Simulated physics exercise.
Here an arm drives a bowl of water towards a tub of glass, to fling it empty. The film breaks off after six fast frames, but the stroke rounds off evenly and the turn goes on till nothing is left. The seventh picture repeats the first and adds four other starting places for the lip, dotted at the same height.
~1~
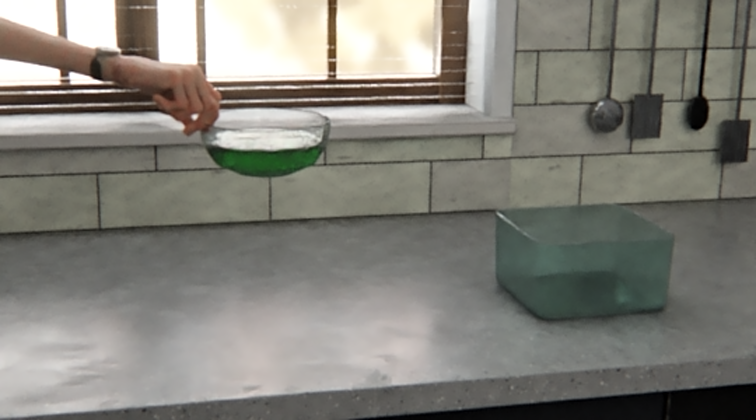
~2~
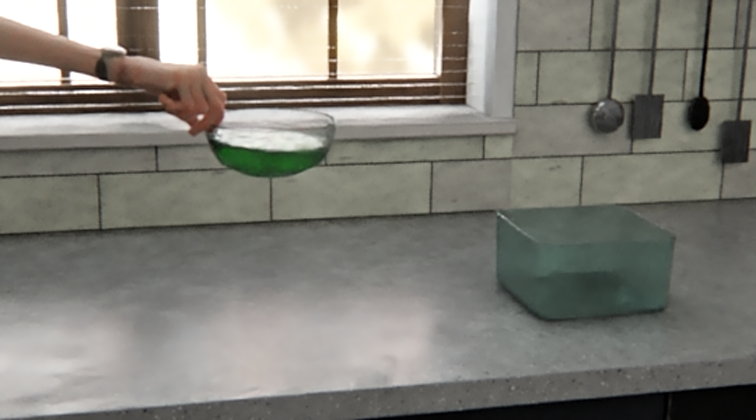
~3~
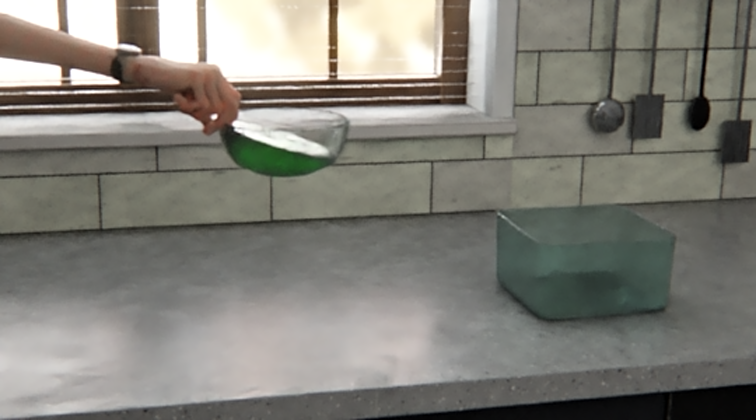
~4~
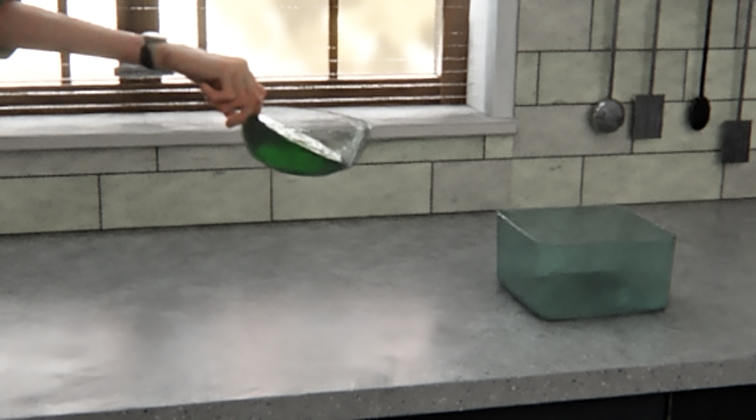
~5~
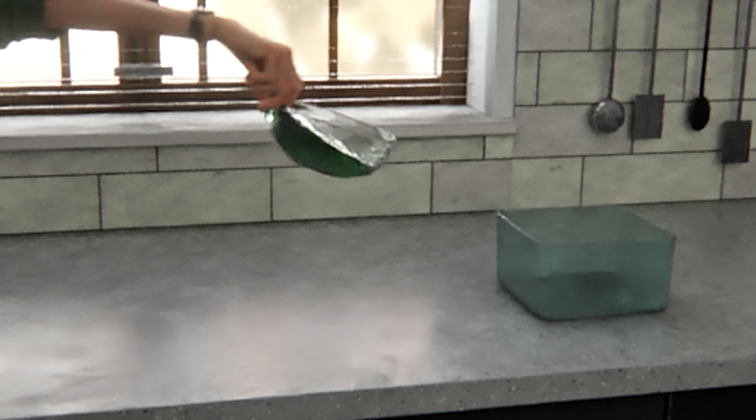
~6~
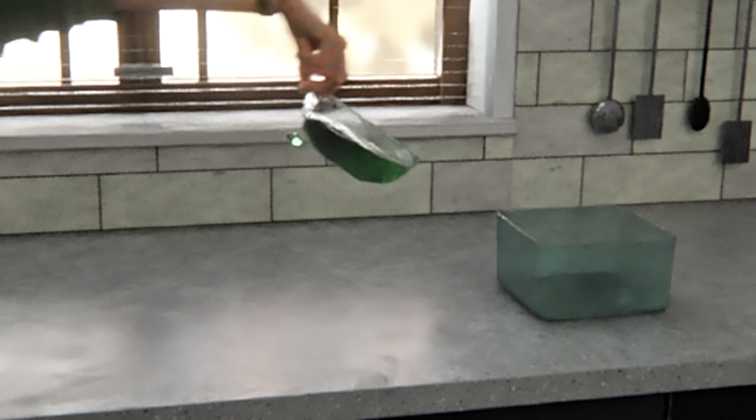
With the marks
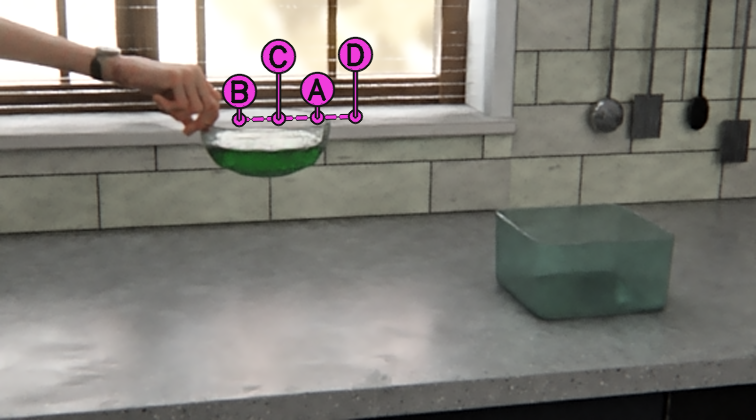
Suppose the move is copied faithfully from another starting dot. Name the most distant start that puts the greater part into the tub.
Dot D.
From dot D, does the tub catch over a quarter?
Yes.
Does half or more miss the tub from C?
Yes.
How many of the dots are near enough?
One of the four.
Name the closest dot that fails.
Here it is dot A.
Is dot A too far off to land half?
Yes, it does.
In magenta, A at (317, 117); B at (239, 119); C at (278, 118); D at (355, 116).
If A is chosen, about 33 % lands in the tub, 55 % falls short and 13 % goes beside or beyond.
If B is chosen, about 0 % lands in the tub, 97 % falls short and 3 % goes beside or beyond.
If C is chosen, about 4 % lands in the tub, 90 % falls short and 6 % goes beside or beyond.
If D is chosen, about 64 % lands in the tub, 21 % falls short and 15 % goes beside or beyond.
